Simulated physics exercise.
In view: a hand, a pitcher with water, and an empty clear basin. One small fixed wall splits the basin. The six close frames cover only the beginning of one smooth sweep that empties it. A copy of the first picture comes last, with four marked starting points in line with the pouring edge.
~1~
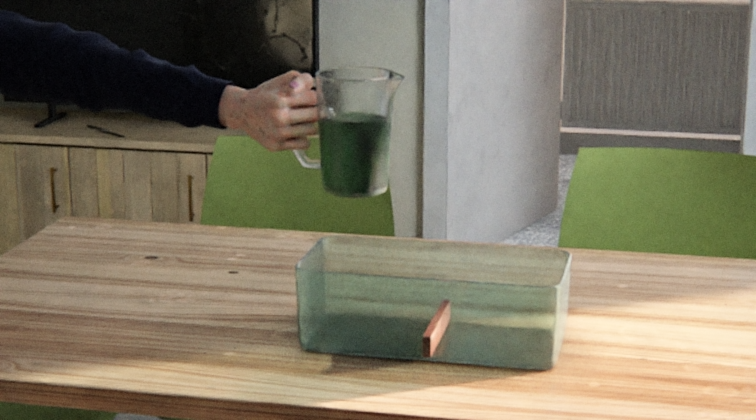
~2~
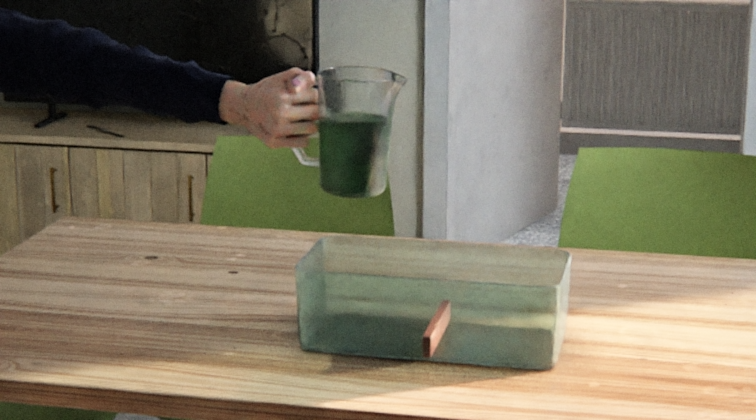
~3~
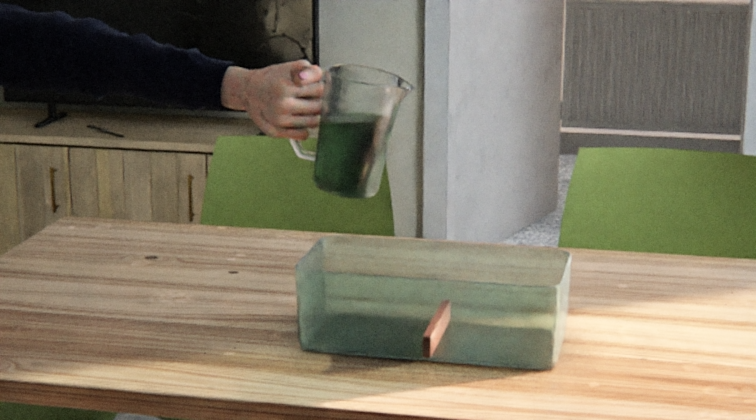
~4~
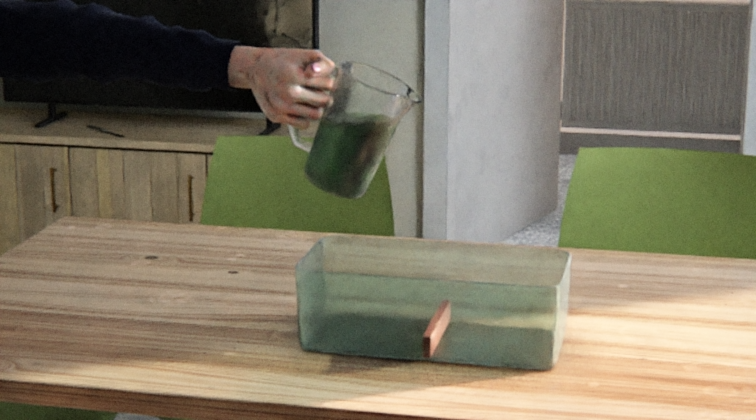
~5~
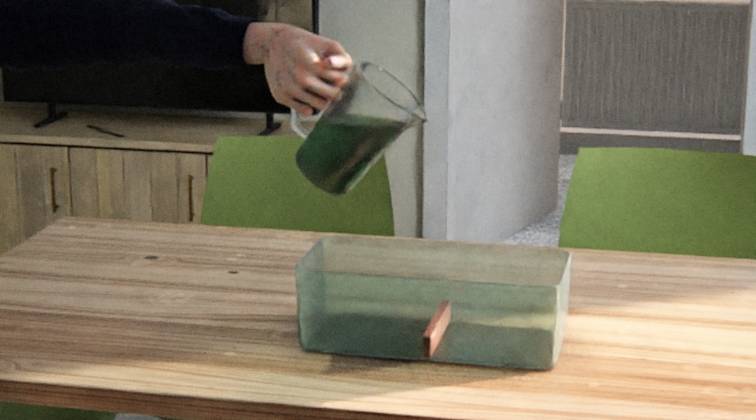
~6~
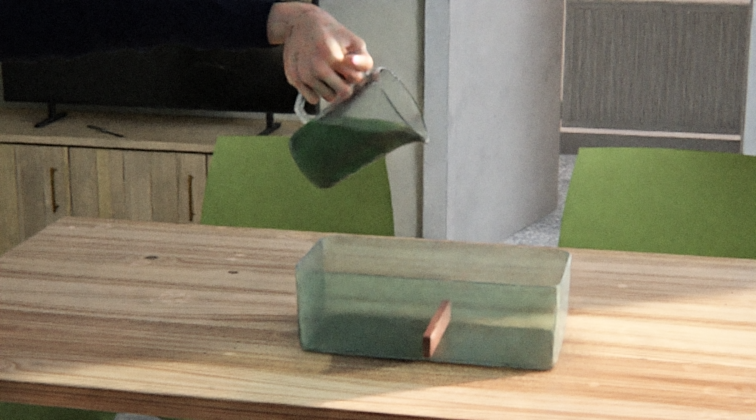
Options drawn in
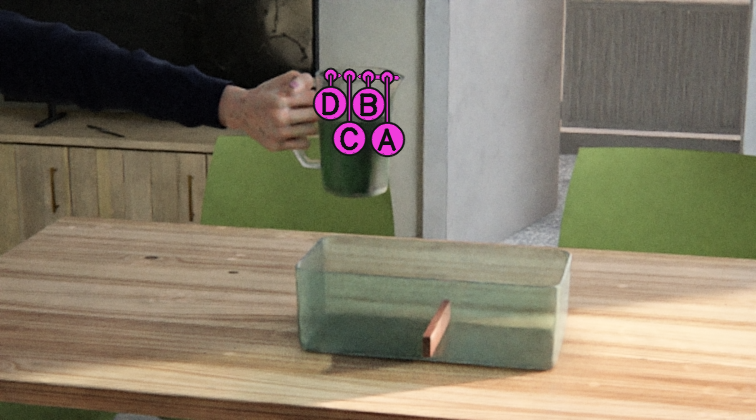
At a wooden table with green chairs behind it, a hand holds a clear pitcher of dark green liquid above a glass basin containing a small reddish block, then steadily tilts the pitcher to the right, its handle side rising.
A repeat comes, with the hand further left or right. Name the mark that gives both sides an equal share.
B.
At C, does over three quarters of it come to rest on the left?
Yes, it does.
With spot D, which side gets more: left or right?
The left one.
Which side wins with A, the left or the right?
More ends on the right.
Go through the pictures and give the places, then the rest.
Upright, lip at (403, 78); basin from (300, 348) to (557, 369); top of the wall at (437, 317); nothing has left yet.
Tipped about 3°, lip at (405, 80); nothing has left yet.
Tipped about 10°, lip at (412, 88); nothing has left yet.
Tipped about 22°, lip at (420, 101); nothing has left yet.
Tipped about 37°, lip at (426, 120); nothing has left yet.
Tipped about 54°, lip at (428, 141); nothing has left yet.
On the marked copy, A at (387, 77); B at (368, 76); C at (349, 76); D at (330, 75).
For spot A, about 15 % ends left of the wall and 83 % right of it.
For spot B, about 47 % ends left of the wall and 52 % right of it.
For spot C, about 85 % ends left of the wall and 9 % right of it; 5 % is lost outside.
For spot D, about 83 % ends left of the wall and 11 % right of it; 6 % is lost outside.
